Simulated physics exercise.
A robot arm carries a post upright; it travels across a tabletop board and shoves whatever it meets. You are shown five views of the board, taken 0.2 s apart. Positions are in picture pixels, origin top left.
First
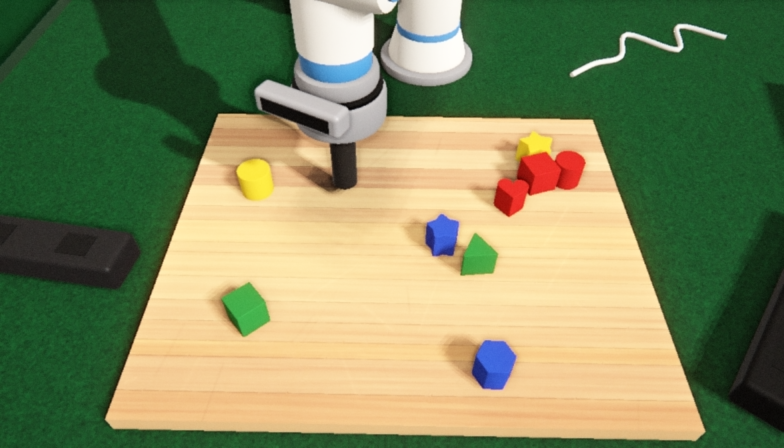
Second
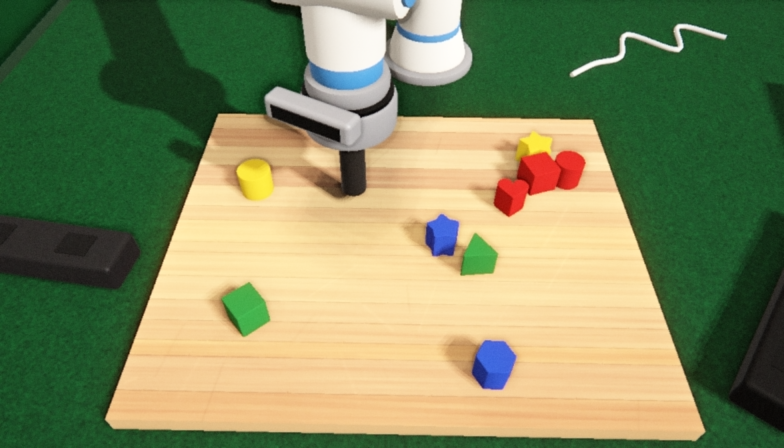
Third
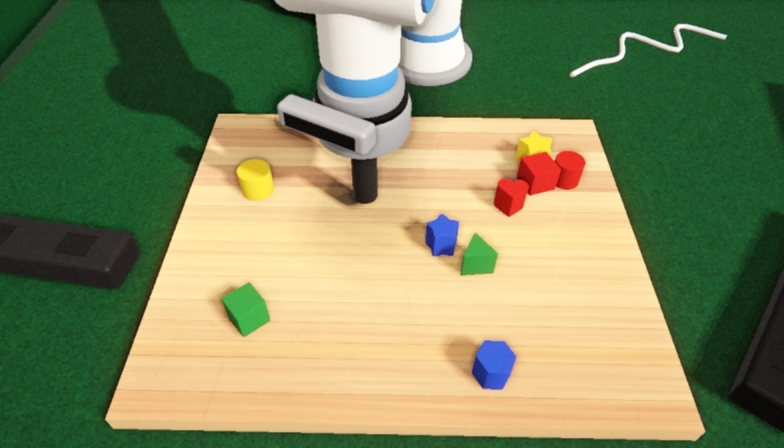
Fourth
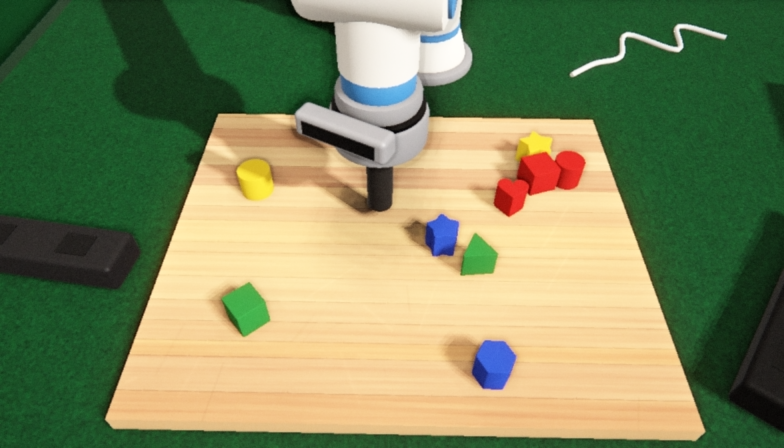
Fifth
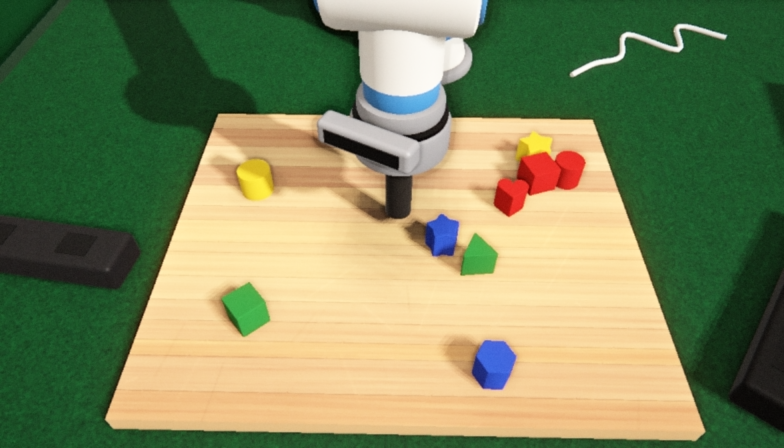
In the video, a robotic arm with a black post moves gradually rightward and toward the viewer over a wooden board, nearing a blue star beside a green triangular block, while all the colored blocks stay still.
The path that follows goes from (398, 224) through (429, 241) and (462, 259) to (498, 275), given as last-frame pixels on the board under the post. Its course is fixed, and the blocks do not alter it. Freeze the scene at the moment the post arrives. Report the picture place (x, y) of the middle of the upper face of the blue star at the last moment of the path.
Put as a pixel place, it's (531, 263).
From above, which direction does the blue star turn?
Turns anticlockwise.
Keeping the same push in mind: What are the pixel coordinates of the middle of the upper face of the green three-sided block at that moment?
It will likely be found at (547, 283).
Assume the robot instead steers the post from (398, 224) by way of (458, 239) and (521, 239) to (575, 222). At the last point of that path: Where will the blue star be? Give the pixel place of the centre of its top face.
It will end up at (475, 241).
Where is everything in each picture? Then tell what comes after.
In the first frame, tip of the post (345, 182), middles of tops, blue star (444, 226), green three-sided block (479, 247).
In the second frame, post (354, 188), nothing pushed.
In the third frame, post (366, 196), nothing pushed.
In the fourth frame, post (380, 203), nothing pushed.
In the fifth frame, post (398, 211), blue star (444, 226), green three-sided block (479, 247).
On the path given first. One third of the way, post (431, 229); blue star (455, 232), turned 20° anticlockwise.
Two thirds of the way, post (465, 247); blue star (493, 247), turned 30° anticlockwise; green three-sided block (511, 264), turned 30° clockwise.
At the end, post (502, 262); blue star (531, 263), turned 30° anticlockwise; green three-sided block (547, 283), turned 30° clockwise.
